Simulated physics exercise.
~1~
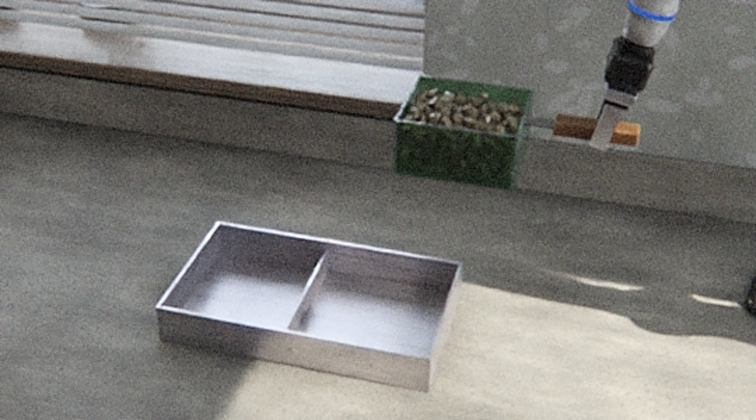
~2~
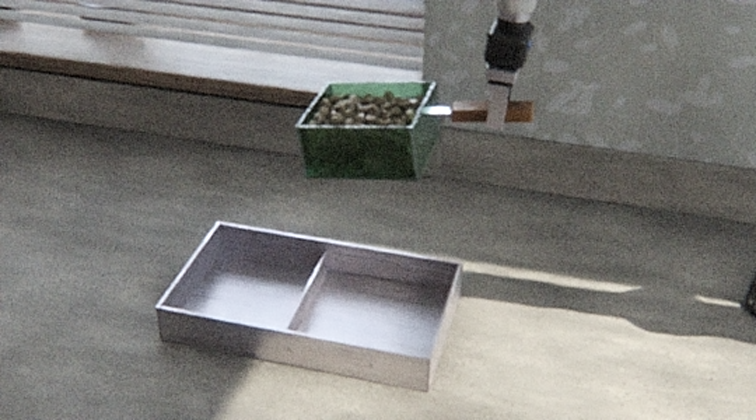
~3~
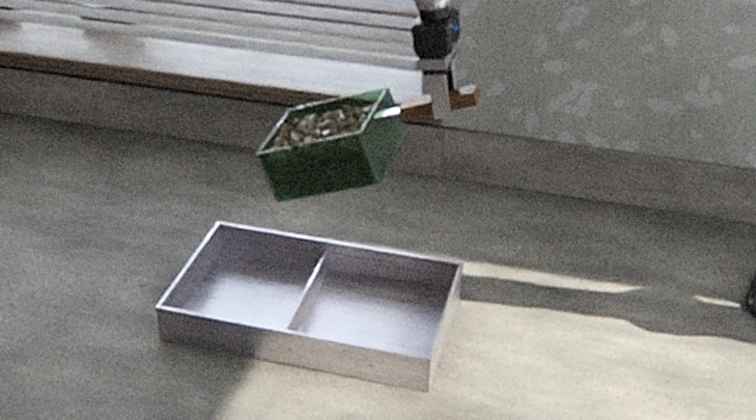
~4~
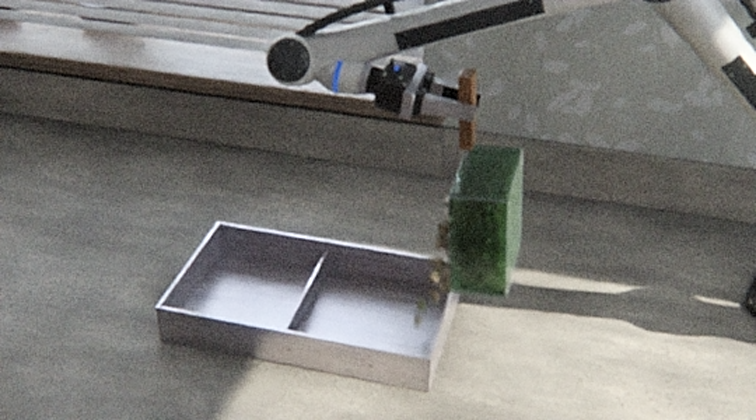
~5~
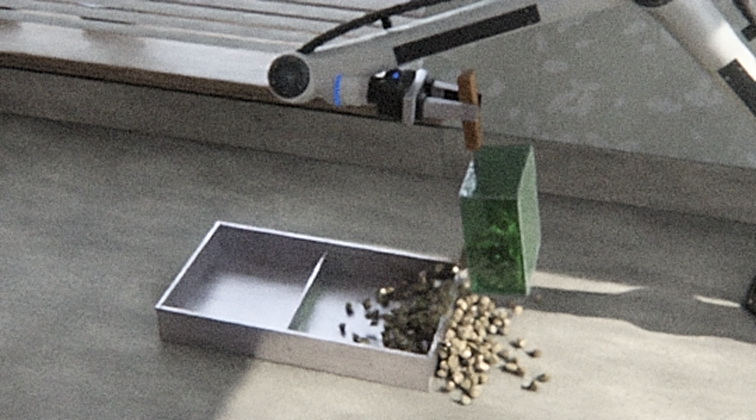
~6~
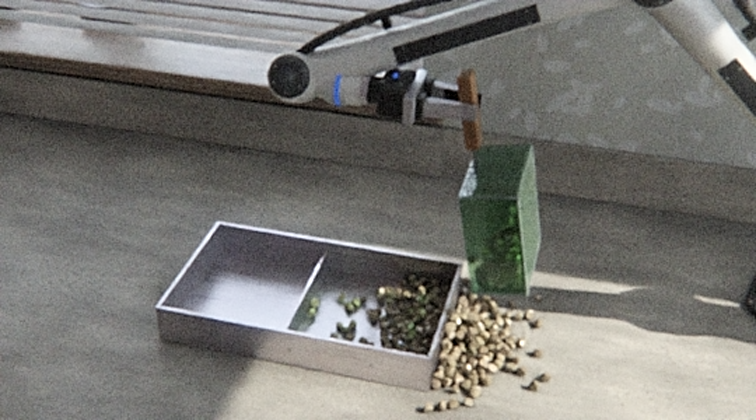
In this clip, a robot arm carries a green box of small pebbles left above a divided metal tray, then swings it back right and tips it steeply, spilling pebbles into the tray's right compartment and onto the table beside it, with some remaining in the box.
